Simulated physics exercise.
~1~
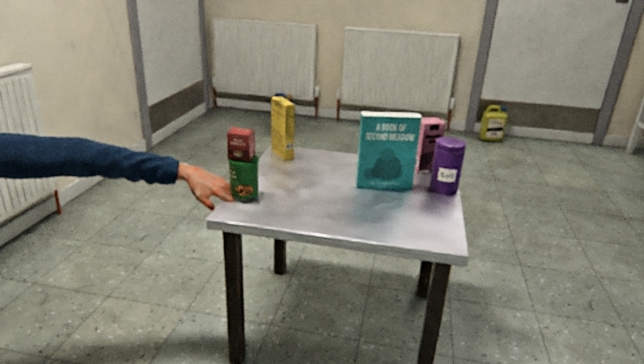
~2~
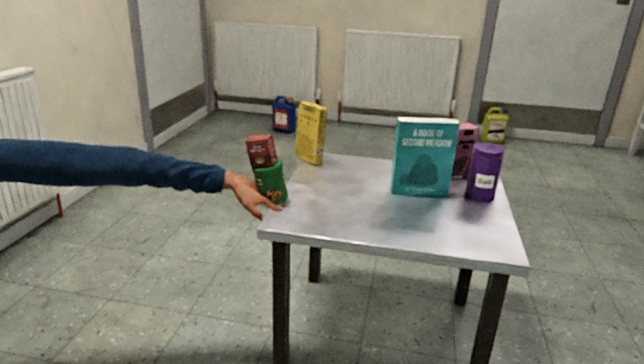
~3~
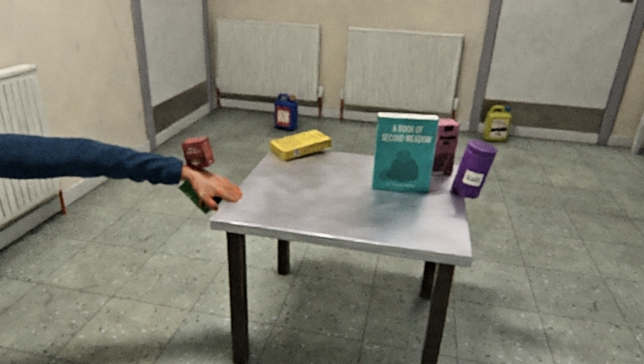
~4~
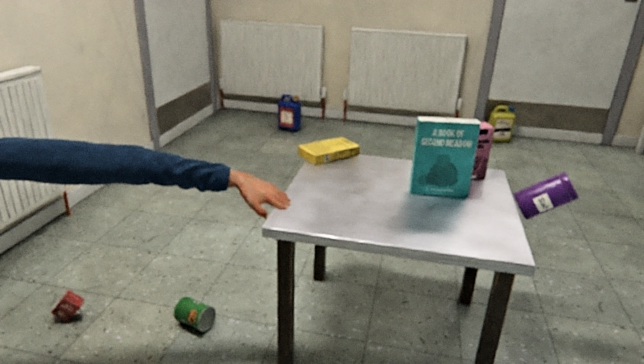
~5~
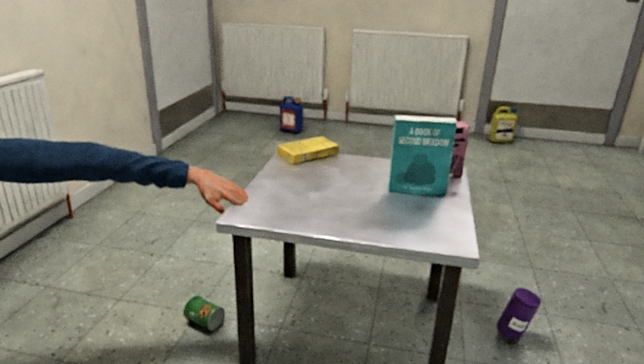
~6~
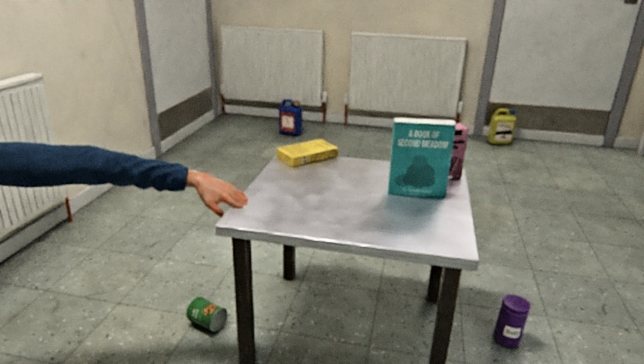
A hand jerks the table sideways, toppling several items while the turquoise book stays standing.
